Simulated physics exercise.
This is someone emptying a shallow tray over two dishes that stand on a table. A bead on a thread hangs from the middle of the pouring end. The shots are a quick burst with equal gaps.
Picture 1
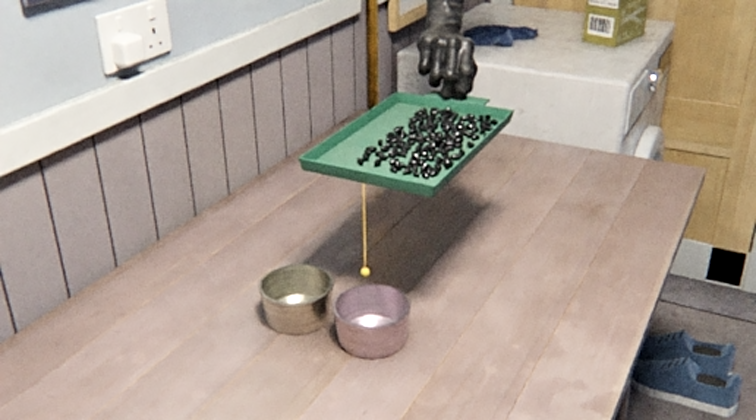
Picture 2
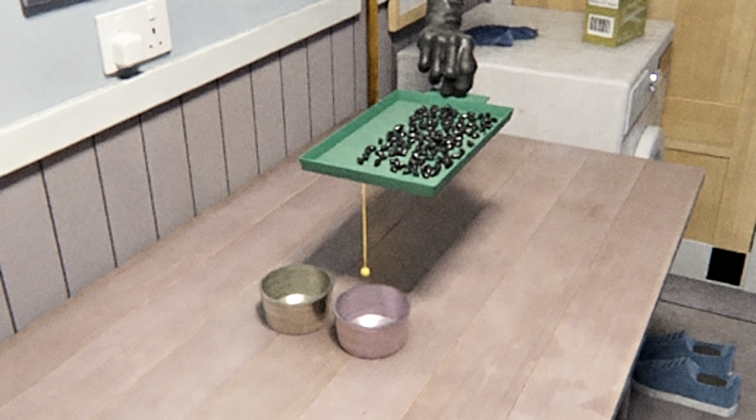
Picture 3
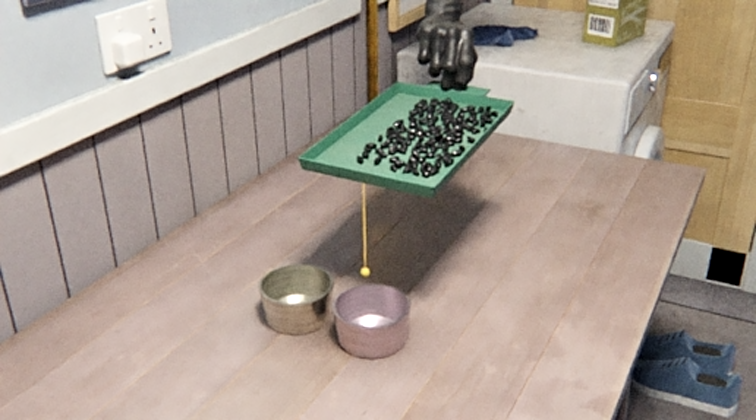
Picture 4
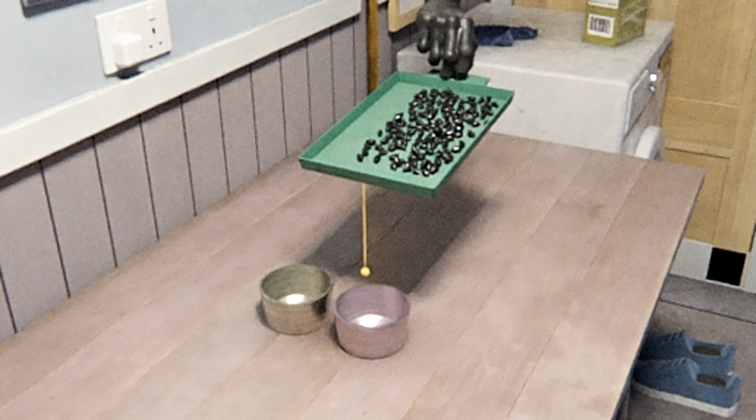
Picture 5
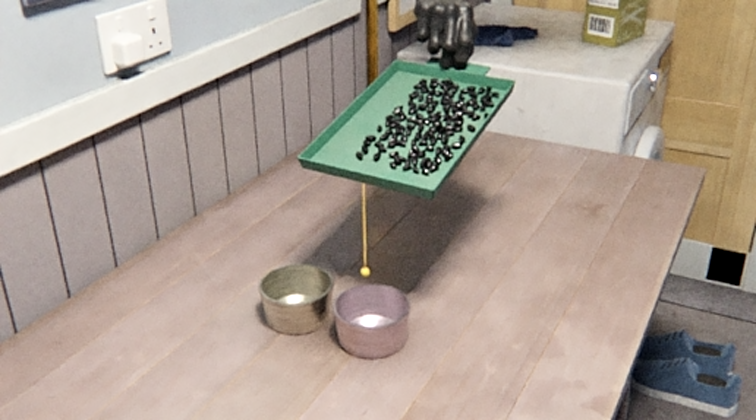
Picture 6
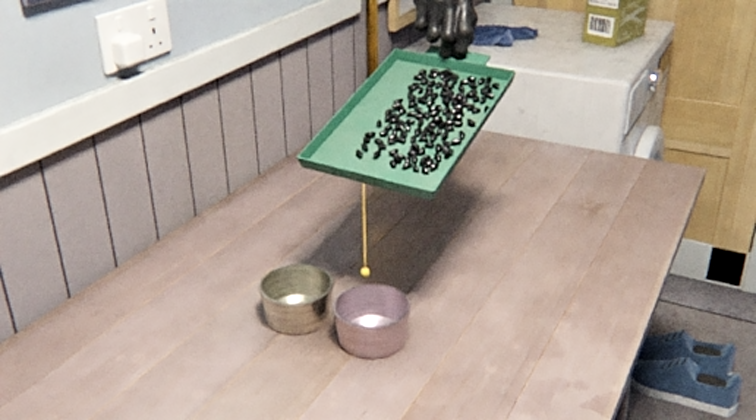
The video shows a dark hand holding a green tray of black beans above two small dishes on a wooden table, then gradually raising the tray's far end so it slants toward the near edge, while the beans barely shift.
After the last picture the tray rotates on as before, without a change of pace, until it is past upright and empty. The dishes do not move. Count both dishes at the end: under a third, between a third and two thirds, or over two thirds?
Caught overall: Between a third and two thirds.
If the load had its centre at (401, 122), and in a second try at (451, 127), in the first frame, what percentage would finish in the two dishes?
The first gives 50 %, the second 60 %.
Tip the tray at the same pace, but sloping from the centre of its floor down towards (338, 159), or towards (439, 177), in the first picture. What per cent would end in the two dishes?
In turn 40 and 10 in a hundred.
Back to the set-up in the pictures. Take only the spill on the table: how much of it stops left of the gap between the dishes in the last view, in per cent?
It comes to 20 per cent or so.
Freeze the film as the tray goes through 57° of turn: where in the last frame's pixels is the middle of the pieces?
Roughly at (401, 156).
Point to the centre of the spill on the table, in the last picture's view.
Roughly at (403, 372).
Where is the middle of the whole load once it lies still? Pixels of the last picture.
At about (381, 346).
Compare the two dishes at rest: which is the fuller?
The winner is the right one.
Soon, tray tipped steeply; nearly all on the tray; a stray few in the air.
A while on, tray tipped right over; most on the tray; a stray few in the right dish; a small part outside both; a stray few in the air.
Towards the end, tray tipped past a quarter turn; about half in the right dish; a stray few in the left dish; about half outside both.
Finally, tray tipped past a quarter turn; about half in the right dish; a stray few in the left dish; about half outside both.
